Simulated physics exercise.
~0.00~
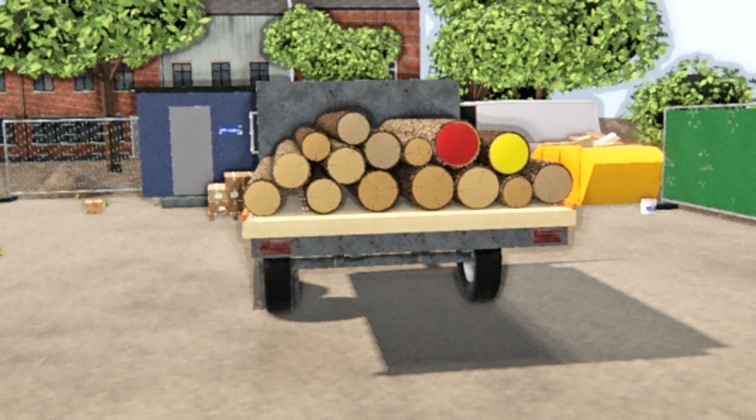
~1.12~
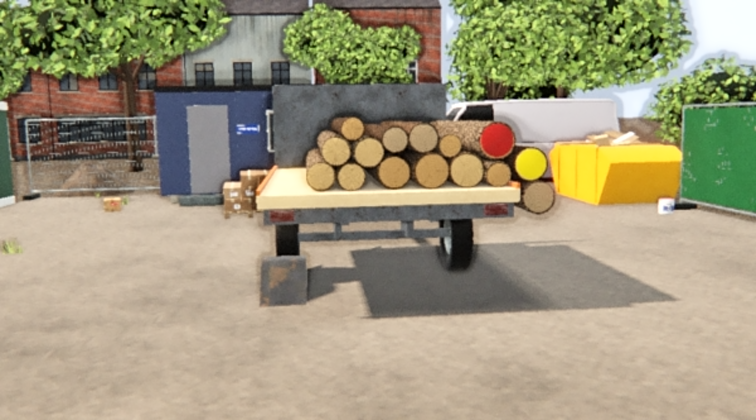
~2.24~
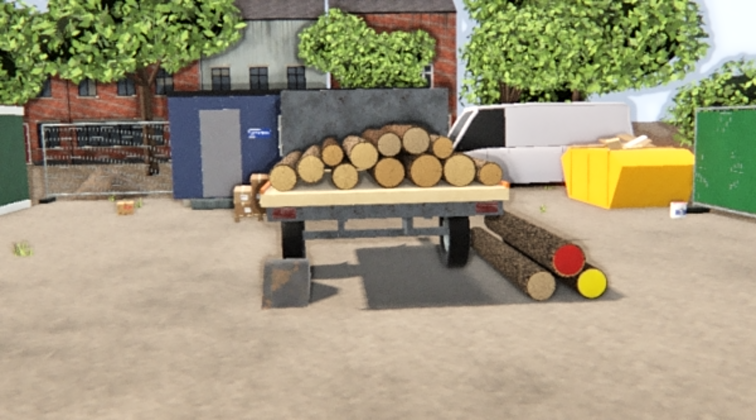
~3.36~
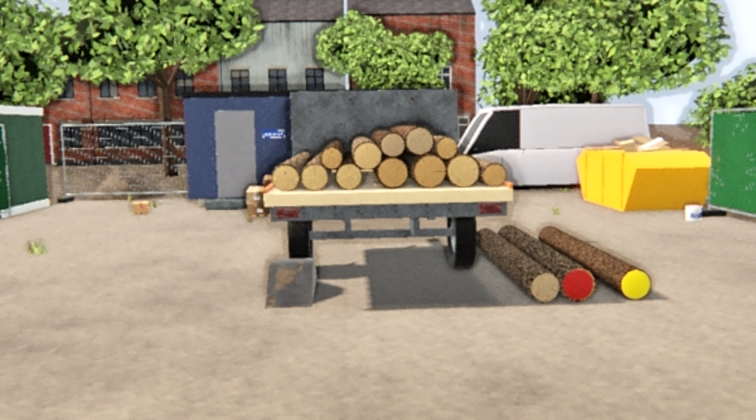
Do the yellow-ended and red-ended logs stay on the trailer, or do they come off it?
Both come off the trailer. The yellow-ended log goes over the right edge and the red-ended one falls off that side too, and both end up on the ground.
